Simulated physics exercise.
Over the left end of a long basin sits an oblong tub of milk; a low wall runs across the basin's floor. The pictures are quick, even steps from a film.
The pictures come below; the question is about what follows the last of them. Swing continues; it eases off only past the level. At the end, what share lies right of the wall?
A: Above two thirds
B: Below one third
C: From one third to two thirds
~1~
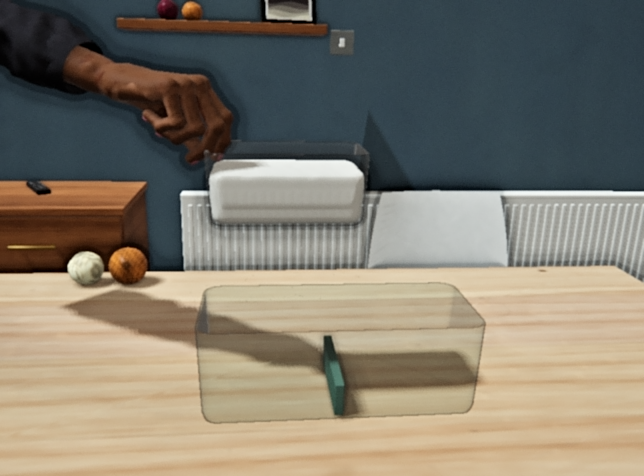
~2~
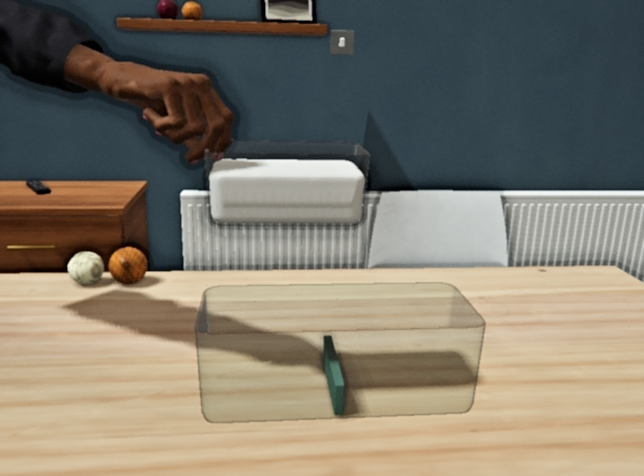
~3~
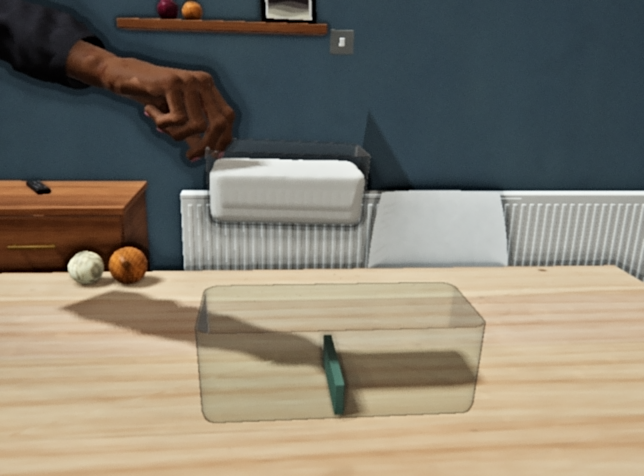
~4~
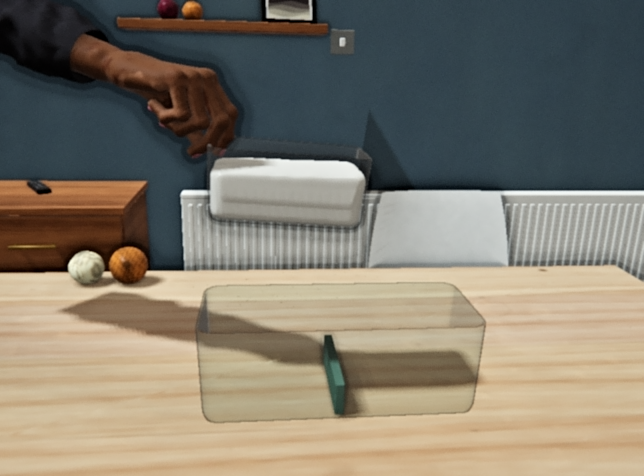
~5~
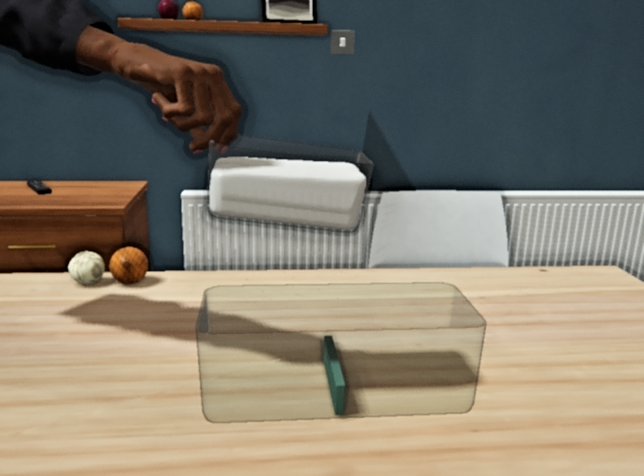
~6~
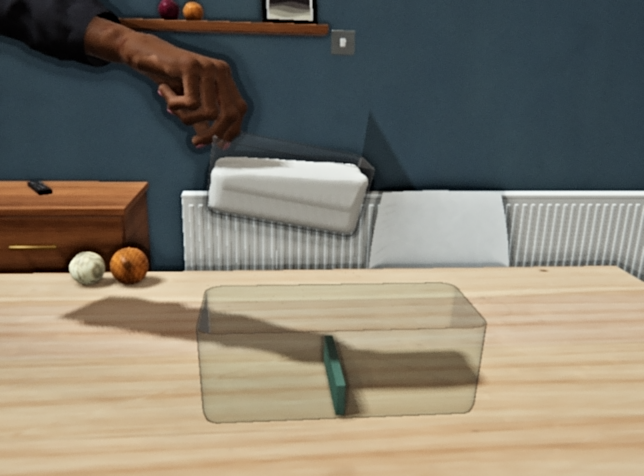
The answer is A.
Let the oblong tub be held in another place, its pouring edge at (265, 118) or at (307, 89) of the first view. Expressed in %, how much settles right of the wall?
Close to 45 % for the first start and close to 60 % for the second.
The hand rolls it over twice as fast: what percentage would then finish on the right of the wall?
Some 65 per cent.
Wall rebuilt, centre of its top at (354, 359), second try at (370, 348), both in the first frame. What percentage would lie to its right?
Respectively 75 and 70 per cent, approximately.
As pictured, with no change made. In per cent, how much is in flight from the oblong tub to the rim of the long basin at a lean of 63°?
I'd say some 40 per cent of it.
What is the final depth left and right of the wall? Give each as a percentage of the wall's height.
Left side 10 percent, right side 80 percent.
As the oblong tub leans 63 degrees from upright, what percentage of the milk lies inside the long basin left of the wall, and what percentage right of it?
On the left 0 per cent, on the right 10 per cent.
A moment on, the oblong tub is tipped part way and 53 per cent is still to pour, 0 is left of the wall and 9 right of it.
Next, the oblong tub is tipped on its side and 13 per cent is still to pour, 2 is left of the wall and 70 right of it.
Then the oblong tub is tipped right over and 2 per cent is still to pour, 6 is left of the wall and 83 right of it.
Later the oblong tub is tipped right over and 0 per cent is still to pour, 7 is left of the wall and 85 right of it.
In the end 7 per cent lies left of the wall, 85 right of it and 8 outside.
